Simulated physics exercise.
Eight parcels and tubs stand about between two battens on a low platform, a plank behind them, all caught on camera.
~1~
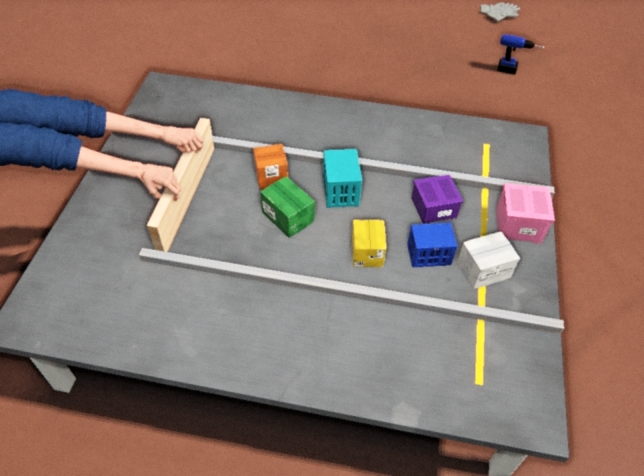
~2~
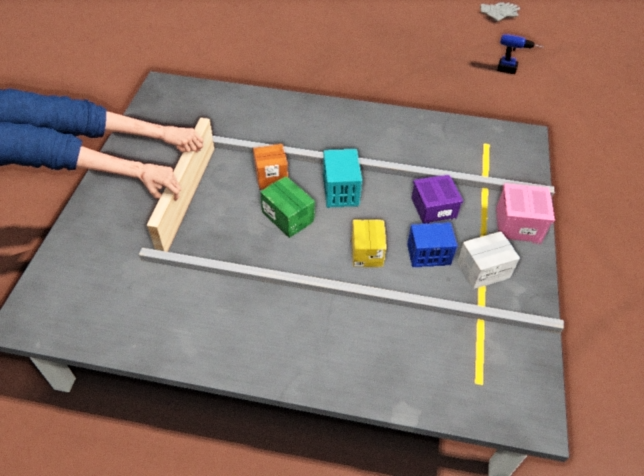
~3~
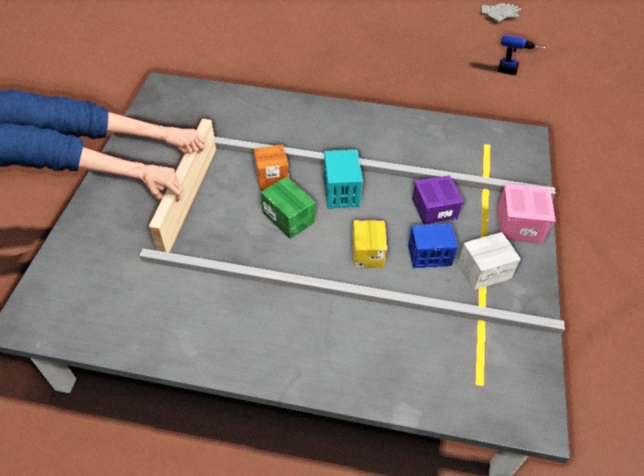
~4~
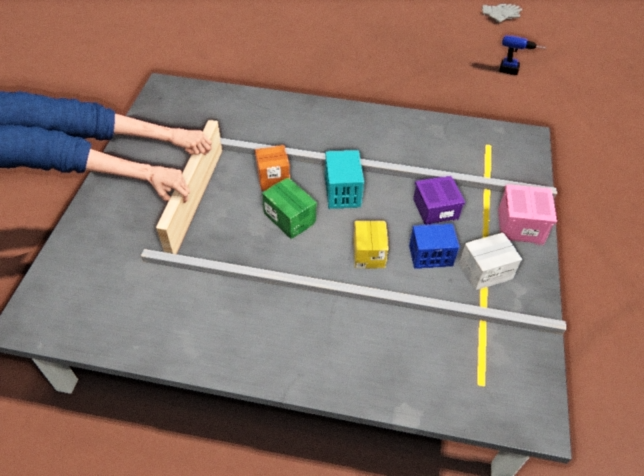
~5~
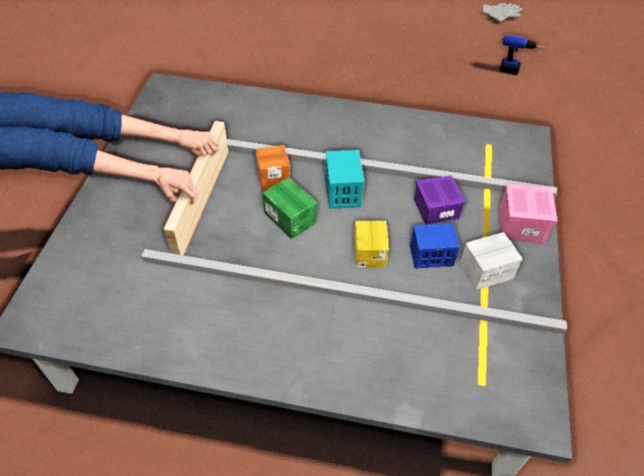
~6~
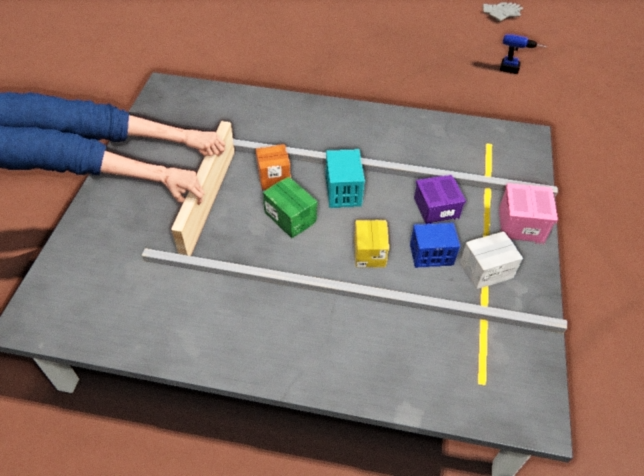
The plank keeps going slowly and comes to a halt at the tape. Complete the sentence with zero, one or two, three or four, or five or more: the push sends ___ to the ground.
The push sends three or four to the ground.
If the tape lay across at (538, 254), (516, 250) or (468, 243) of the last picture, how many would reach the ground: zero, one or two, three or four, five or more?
Result per tape, in order - five or over / five or over / just one or two.
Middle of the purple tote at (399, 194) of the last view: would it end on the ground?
Started there, the object drops over the edge.
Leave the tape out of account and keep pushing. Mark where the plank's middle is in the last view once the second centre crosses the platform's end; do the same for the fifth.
Roughly (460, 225) for the earlier crossing, roughly (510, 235) for the later one.
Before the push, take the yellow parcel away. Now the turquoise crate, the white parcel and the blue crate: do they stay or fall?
The turquoise crate stays on, the white parcel goes over, the blue crate remains up.
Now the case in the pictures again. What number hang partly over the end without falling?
Overhanging ones - 1.
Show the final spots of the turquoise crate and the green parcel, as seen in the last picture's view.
They come to rest around (540, 210) and (516, 245).
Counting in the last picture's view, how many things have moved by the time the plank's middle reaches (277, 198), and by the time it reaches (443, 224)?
First 2, then 8.
A little later, none off yet; pink tote at rest near (526, 214); white parcel at rest near (490, 261); blue crate at rest near (434, 245).
Next, none off yet; pink tote shifted about its own width near (565, 221); white parcel shifted about its own width near (533, 265); blue crate shifted about its own width near (489, 264).
When it is over, the number that fall off is three or four; down, purple tote, white parcel and pink tote.
